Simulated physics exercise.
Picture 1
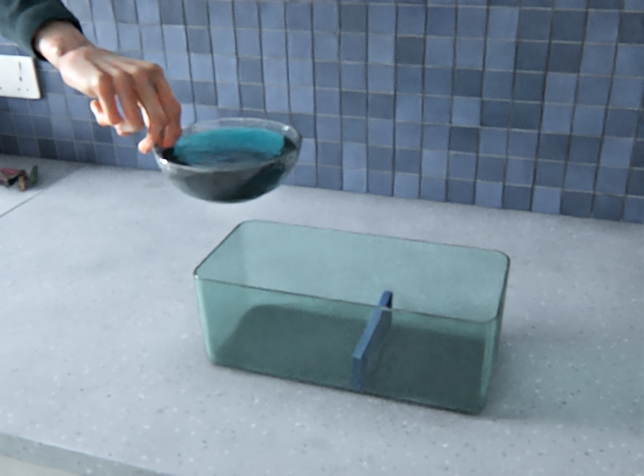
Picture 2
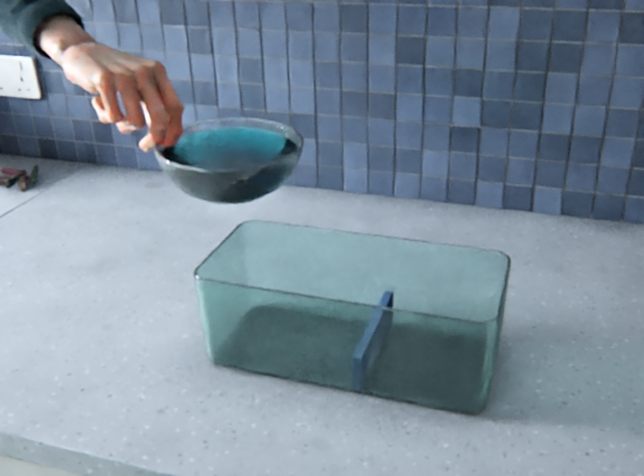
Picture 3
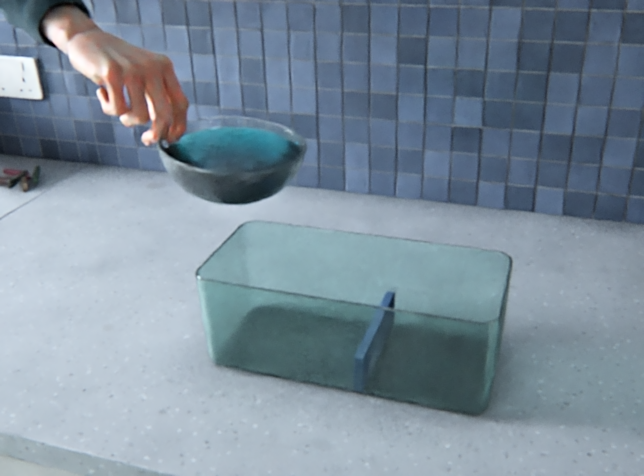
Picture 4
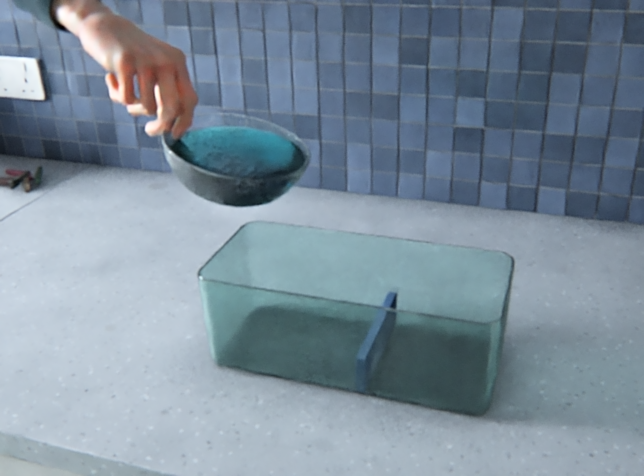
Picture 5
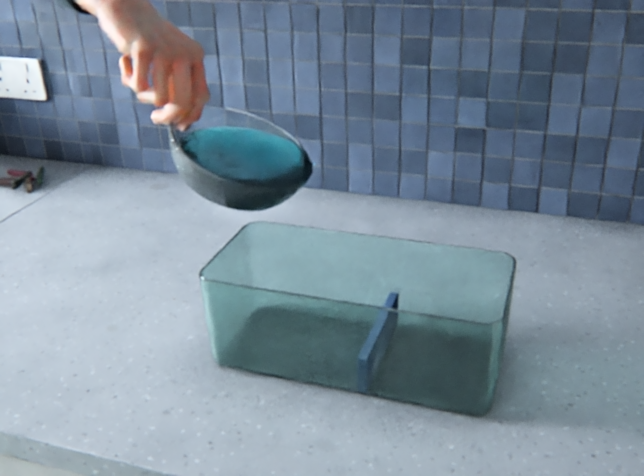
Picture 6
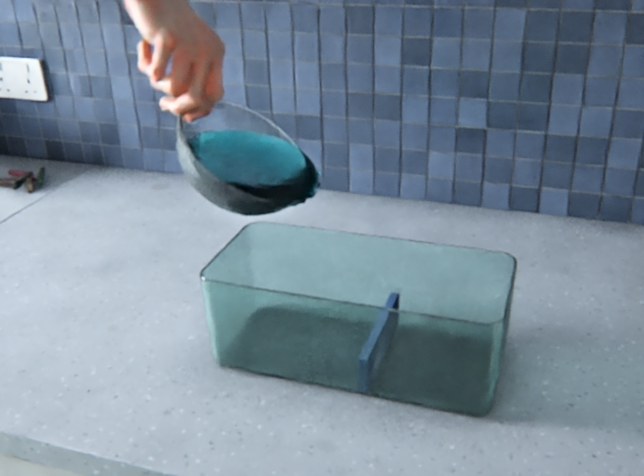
A hand tilts a glass bowl of teal liquid rightward above a divided clear basin.
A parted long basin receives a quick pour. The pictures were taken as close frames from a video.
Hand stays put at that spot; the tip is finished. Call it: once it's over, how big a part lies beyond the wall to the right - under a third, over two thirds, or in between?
Under a third.
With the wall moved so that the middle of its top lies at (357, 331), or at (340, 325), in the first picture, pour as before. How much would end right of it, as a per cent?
About 35 % for the first and about 45 % for the second.
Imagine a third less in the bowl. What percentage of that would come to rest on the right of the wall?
It works out near 10 percent.
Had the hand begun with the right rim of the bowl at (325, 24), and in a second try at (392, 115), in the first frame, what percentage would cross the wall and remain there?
First try: Near 60 percent; second try: Near 75 percent.
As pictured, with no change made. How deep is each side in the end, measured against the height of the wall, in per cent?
Roughly 40 percent left, 10 percent right.
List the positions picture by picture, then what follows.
In the first frame, it leans 0°; its right rim is at (297, 150); the water meets the walls at (171, 143) and (295, 154); the long basin's rim runs from (218, 247) to (503, 288); the wall's top is at (374, 323).
In the second frame, it leans 2°; its right rim is at (298, 152); the water meets the walls at (171, 142) and (297, 155).
In the third frame, it leans 6°; its right rim is at (301, 158); the water meets the walls at (174, 139) and (299, 159).
In the fourth frame, it leans 14°; its right rim is at (304, 168); the water meets the walls at (179, 135) and (304, 165).
In the fifth frame, it leans 24°; its right rim is at (306, 181); the water meets the walls at (185, 134) and (298, 171); 3 per cent is over the edge.
In the sixth frame, it leans 35°; its right rim is at (304, 195); the water meets the walls at (192, 136) and (288, 173); 10 per cent is over the edge.
A moment on, the bowl is tipped on its side and 2 per cent is still to pour, 83 is left of the wall and 0 right of it.
Next, the bowl is tipped right over and 0 per cent is still to pour, 79 is left of the wall and 3 right of it.
Then the bowl is tipped right over and 0 per cent is still to pour, 79 is left of the wall and 9 right of it.
Later the bowl is tipped right over and 0 per cent is still to pour, 80 is left of the wall and 10 right of it.
At rest 80 per cent lies left of the wall, 10 right of it and 10 outside.
